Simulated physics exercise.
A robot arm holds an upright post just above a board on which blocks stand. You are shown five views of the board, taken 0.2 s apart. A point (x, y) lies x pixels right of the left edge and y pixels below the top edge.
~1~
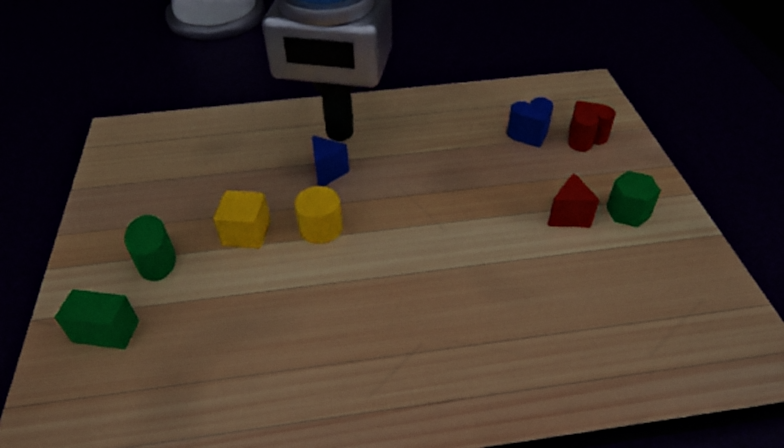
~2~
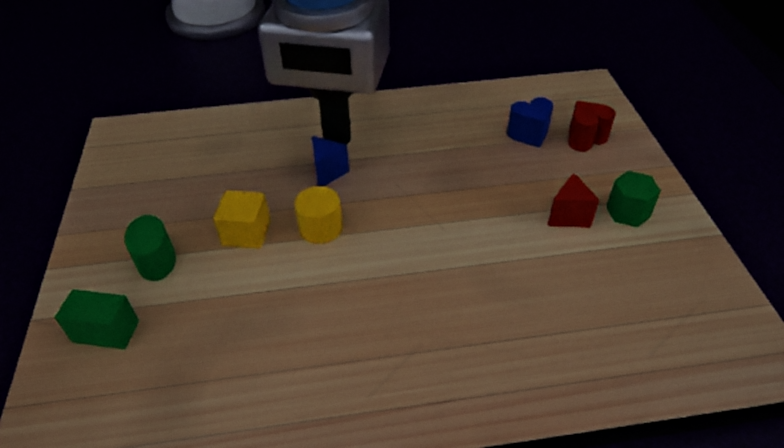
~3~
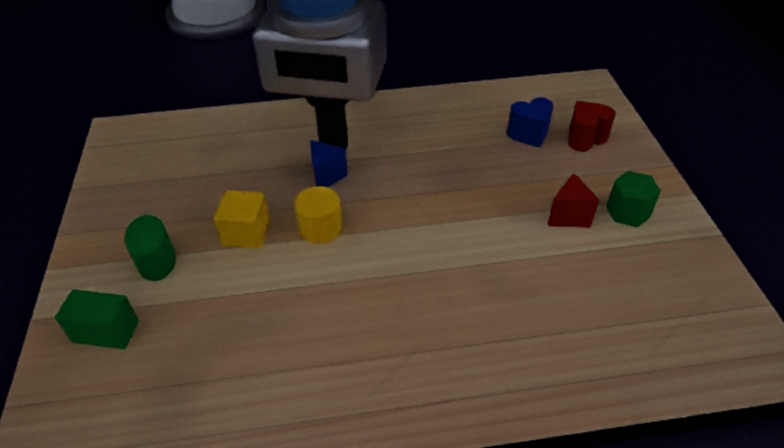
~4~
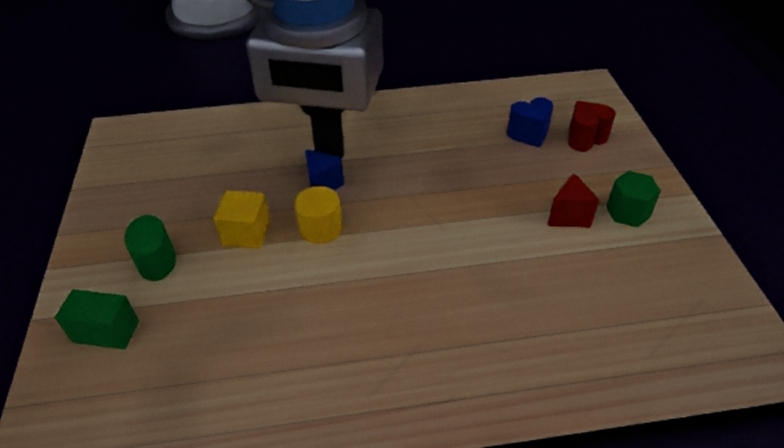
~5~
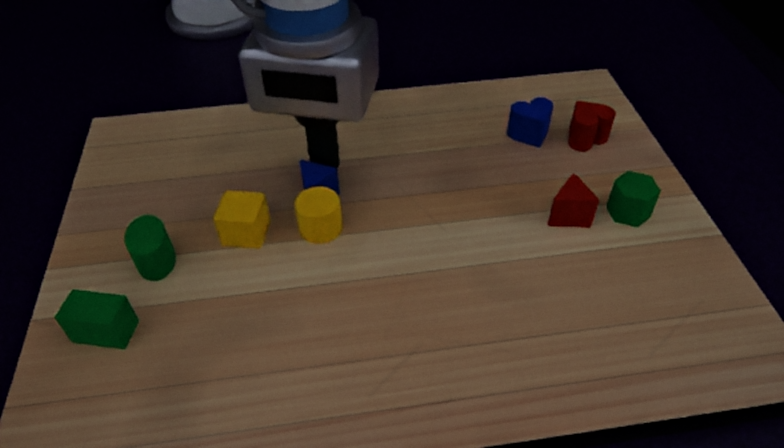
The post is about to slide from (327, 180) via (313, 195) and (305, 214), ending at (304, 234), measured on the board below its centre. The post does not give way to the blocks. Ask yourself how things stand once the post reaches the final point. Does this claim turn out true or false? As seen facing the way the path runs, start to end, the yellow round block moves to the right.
False.
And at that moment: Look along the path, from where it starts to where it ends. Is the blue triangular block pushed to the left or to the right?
Sideways shift: Right.
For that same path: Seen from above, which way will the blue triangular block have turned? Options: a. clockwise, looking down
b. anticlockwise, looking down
My answer is option a.
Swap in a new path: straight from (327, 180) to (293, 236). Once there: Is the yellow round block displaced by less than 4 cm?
Yes, I think so.
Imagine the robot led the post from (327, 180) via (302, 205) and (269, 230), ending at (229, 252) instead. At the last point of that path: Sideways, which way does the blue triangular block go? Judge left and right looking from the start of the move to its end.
It is pushed towards the left-hand side.
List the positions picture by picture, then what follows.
Lower end of the post at (340, 134), tops of blocks, yellow square block at (239, 206), blue triangular block at (325, 147), yellow round block at (317, 201), in the first frame.
Post at (337, 139), blocks as before, in the second frame.
Post at (334, 147), blue triangular block at (323, 151), in the third frame.
Post at (330, 155), blue triangular block at (319, 160), in the fourth frame.
Post at (325, 166), yellow square block at (239, 206), blue triangular block at (314, 171), yellow round block at (317, 201), in the fifth frame.
What follows on the original path. Halfway along, post at (305, 191); blue triangular block at (288, 197); yellow round block at (316, 212).
At the end, post at (302, 220); yellow square block not moved; blue triangular block at (273, 222), turned 20° clockwise; yellow round block at (321, 231).
